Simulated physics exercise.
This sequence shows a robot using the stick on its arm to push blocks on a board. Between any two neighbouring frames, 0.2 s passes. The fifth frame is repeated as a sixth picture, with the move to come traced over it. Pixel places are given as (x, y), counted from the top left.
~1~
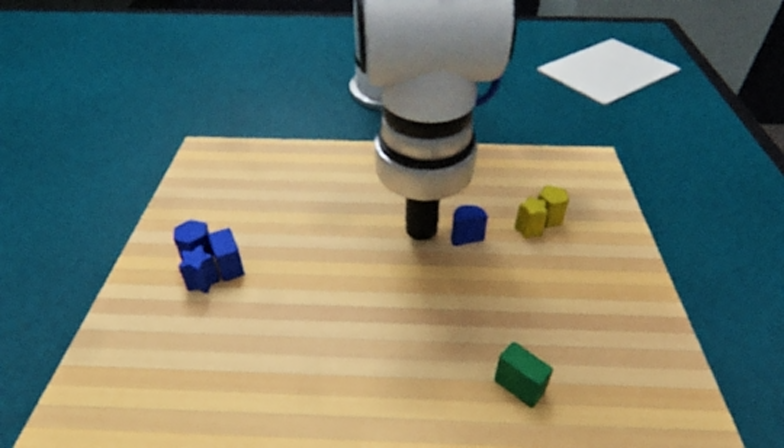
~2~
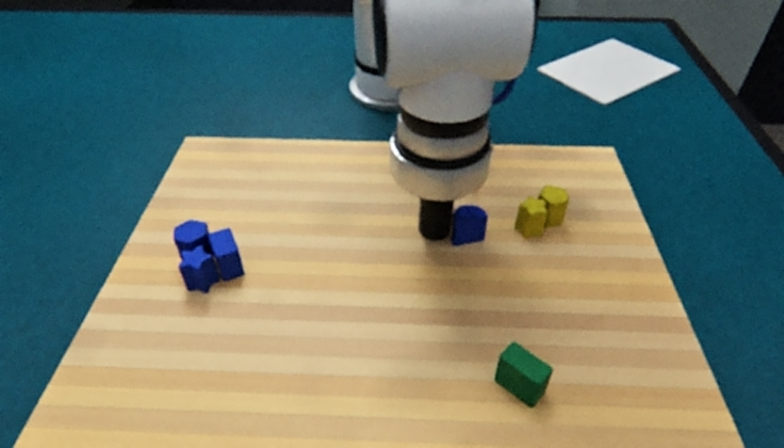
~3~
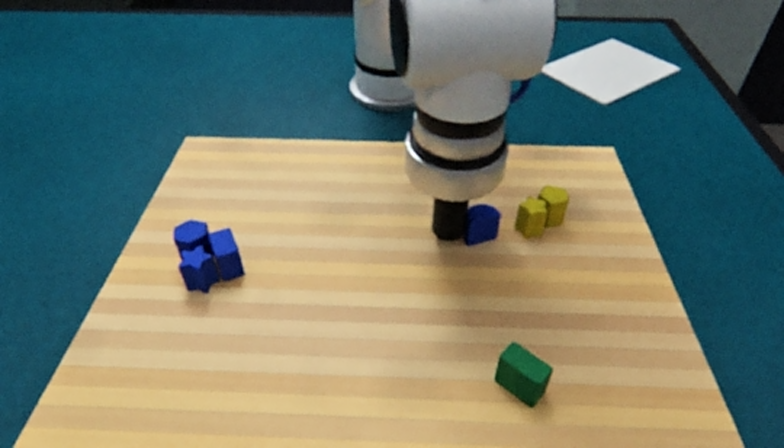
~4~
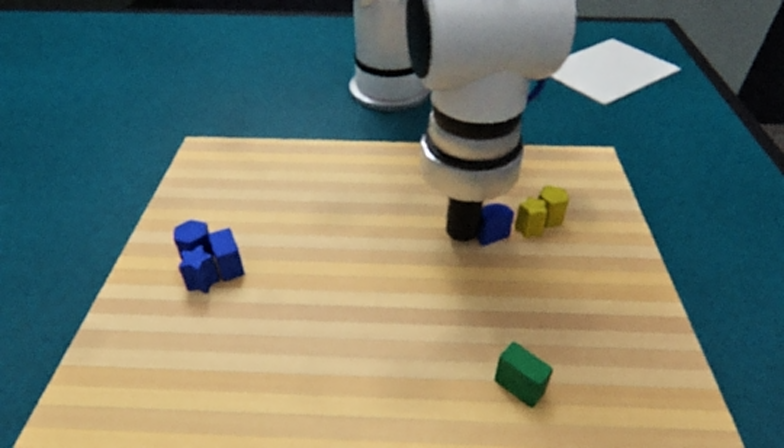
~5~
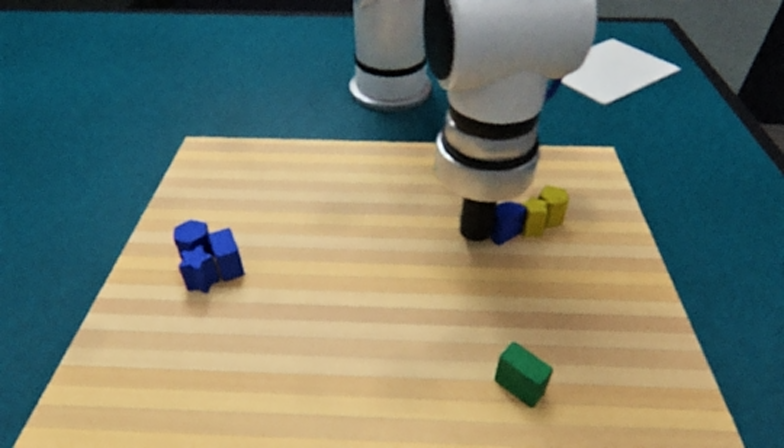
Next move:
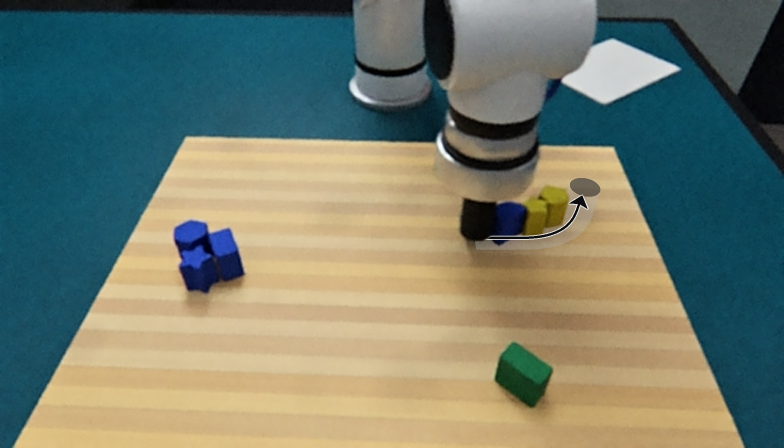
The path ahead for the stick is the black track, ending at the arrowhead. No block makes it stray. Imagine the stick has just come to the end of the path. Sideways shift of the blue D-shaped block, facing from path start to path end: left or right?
It's pushed right.
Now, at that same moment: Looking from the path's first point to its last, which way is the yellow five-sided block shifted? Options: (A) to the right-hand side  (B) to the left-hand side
My answer is option B.
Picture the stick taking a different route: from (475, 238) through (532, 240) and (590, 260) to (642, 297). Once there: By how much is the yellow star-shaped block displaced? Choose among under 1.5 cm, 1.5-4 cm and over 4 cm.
Long: Over 4 cm.
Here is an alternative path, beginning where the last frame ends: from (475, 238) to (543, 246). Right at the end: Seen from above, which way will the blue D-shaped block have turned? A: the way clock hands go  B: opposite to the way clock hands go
Letter B.
Path on the board, from (475, 238) by way of (532, 237) and (573, 218) to (585, 187).
On the path given first. One third of the way, stick at (534, 231); blue D-shaped block at (564, 205), turned 25° anticlockwise; yellow star-shaped block at (583, 194), turned 20° anticlockwise; yellow five-sided block at (584, 179), turned 45° anticlockwise.
Two thirds of the way, stick at (575, 211); blue D-shaped block at (611, 192); yellow star-shaped block at (618, 177), turned 95° anticlockwise; yellow five-sided block at (592, 167), turned 85° anticlockwise.
At the end, stick at (587, 180); blue D-shaped block at (617, 189), turned 35° clockwise; yellow star-shaped block at (621, 176), turned 120° anticlockwise; yellow five-sided block at (594, 148), turned 110° anticlockwise.
